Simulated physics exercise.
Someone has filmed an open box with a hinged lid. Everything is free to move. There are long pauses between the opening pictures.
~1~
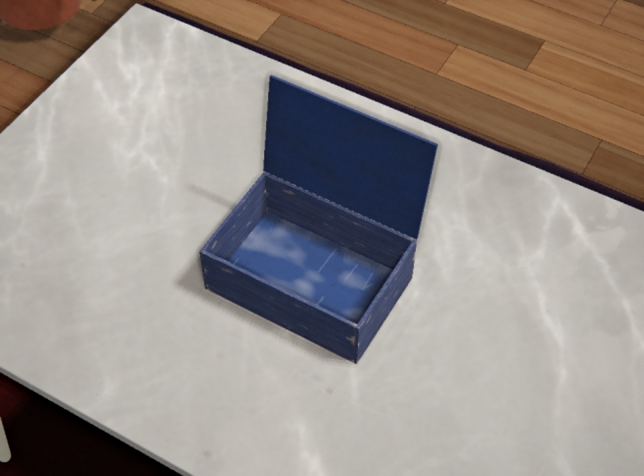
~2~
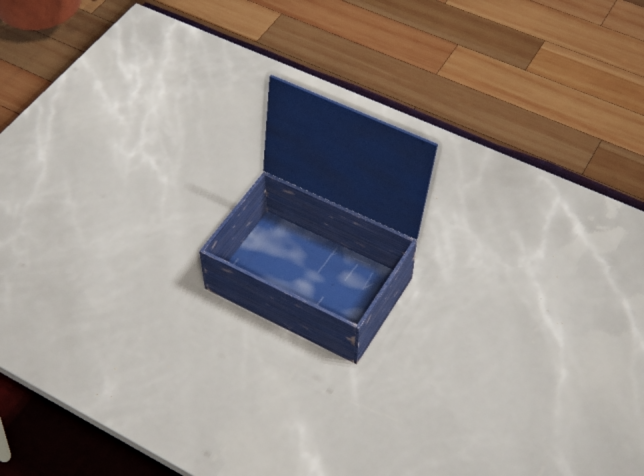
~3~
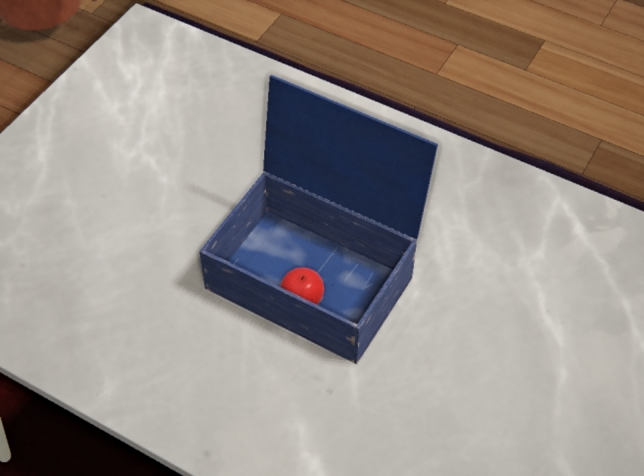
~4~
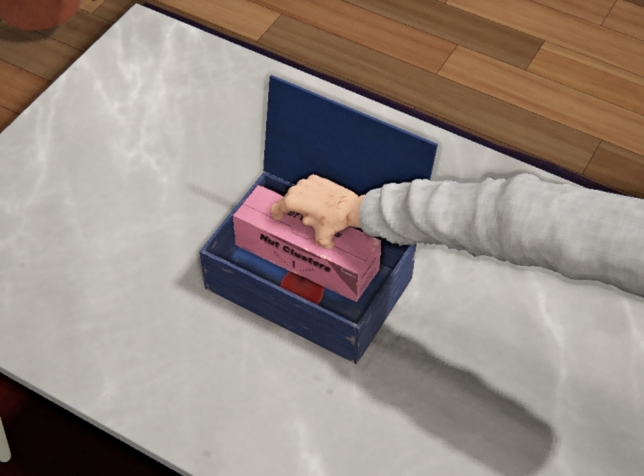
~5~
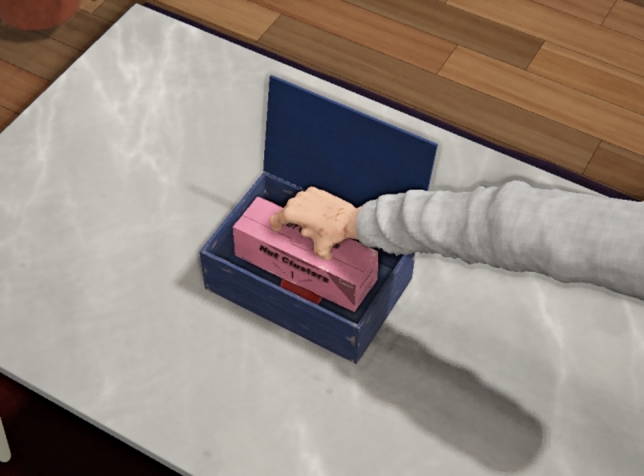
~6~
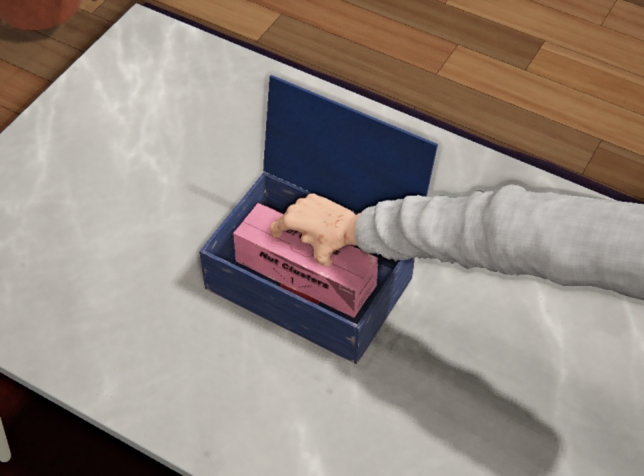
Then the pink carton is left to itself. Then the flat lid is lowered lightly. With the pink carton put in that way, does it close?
Here the lid sits on the rim.
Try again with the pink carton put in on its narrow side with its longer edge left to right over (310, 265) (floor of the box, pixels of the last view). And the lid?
Then it sits on the rim.
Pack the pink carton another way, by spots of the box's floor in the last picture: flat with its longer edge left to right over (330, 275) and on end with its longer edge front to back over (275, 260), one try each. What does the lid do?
First, it closes; second, it is held up.
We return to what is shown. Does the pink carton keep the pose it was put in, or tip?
It tips.
Then, 0.60 s past the last view, pink carton on its side near (328, 253).
Then, 1.50 s past the last view, lid 67° above the rim; pink carton on its side near (327, 255).
Then, 1.90 s past the last view, lid 18° above the rim; pink carton on its side near (327, 255).
Finally, lid shut; down or leaning hard in the box, pink carton; red apple still in place. Final places as the last picture's camera would see them, pink carton near (327, 255).
